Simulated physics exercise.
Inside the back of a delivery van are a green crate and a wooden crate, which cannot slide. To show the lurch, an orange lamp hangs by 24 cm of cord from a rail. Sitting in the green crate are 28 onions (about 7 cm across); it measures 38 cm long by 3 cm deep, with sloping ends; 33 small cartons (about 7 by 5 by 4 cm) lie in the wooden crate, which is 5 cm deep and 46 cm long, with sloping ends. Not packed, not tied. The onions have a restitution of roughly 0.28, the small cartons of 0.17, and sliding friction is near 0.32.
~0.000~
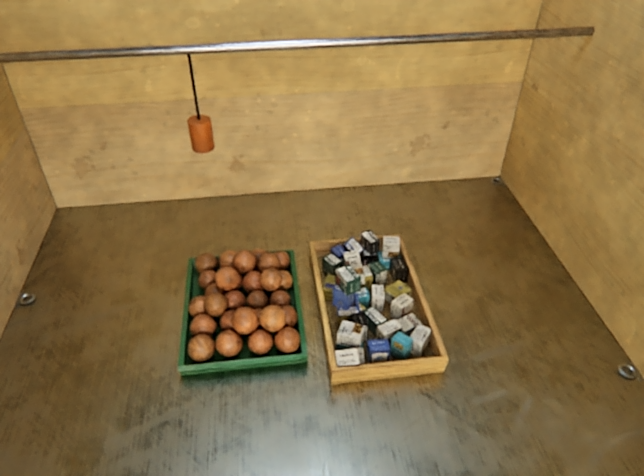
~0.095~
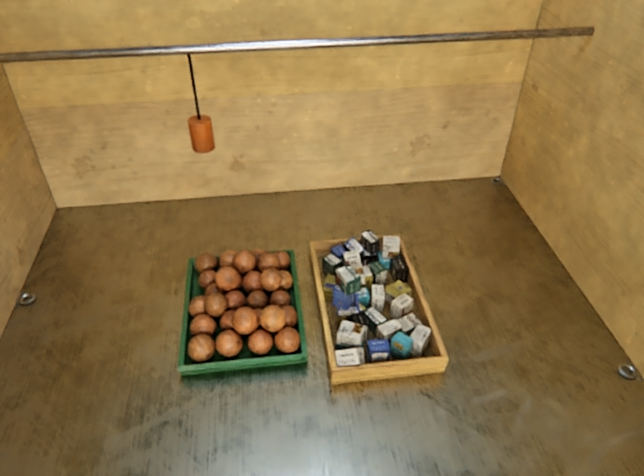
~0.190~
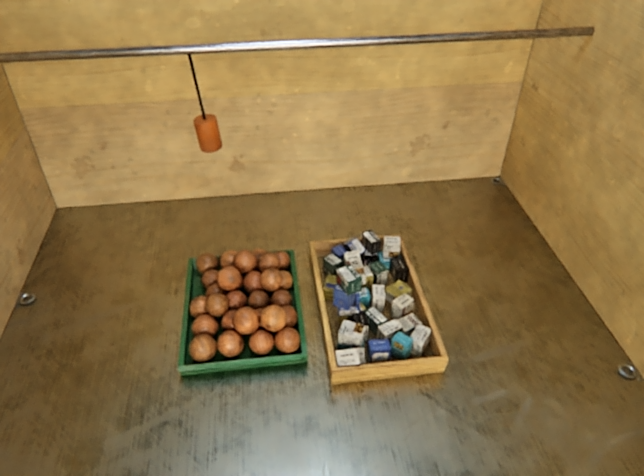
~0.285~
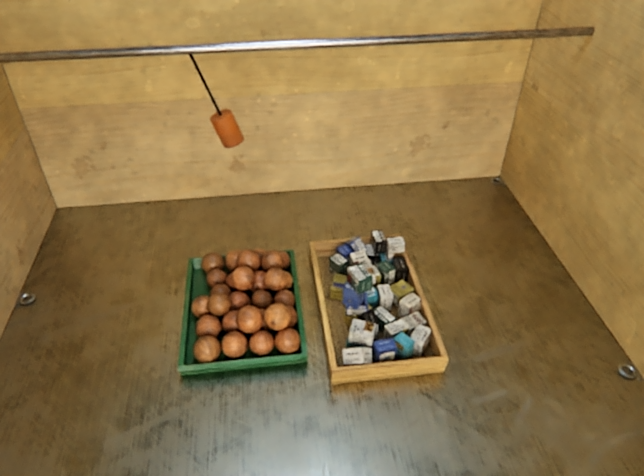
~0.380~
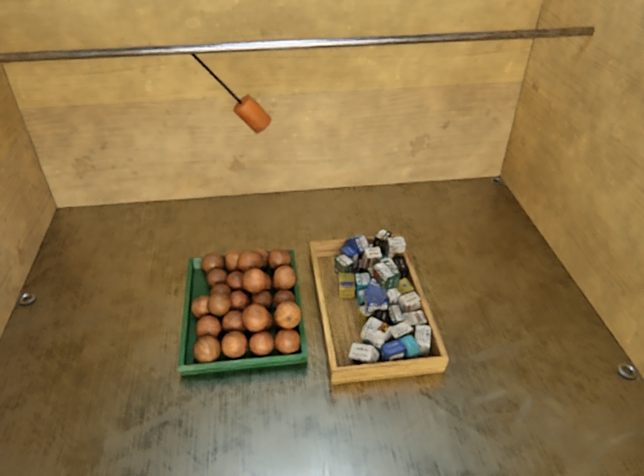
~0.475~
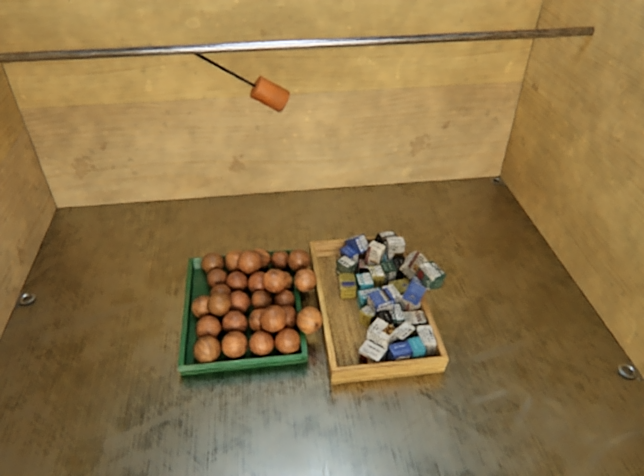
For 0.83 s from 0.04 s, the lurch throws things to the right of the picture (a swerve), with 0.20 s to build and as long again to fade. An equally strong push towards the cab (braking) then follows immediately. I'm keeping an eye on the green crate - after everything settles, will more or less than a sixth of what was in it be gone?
It will be more than a sixth.
After 0.77 s, the green crate is down by 3 of 28 and the wooden crate is down by 3 of 33.
After 1.13 s, the green crate is down by 4 of 28 and the wooden crate is down by 3 of 33.
After 1.65 s, the green crate is down by 8 of 28 and the wooden crate is down by 3 of 33.
Final count (at 2.30 s), the green crate is down by 9 of 28 and the wooden crate is down by 3 of 33. Asked share, 9 of 28, 32 per cent.
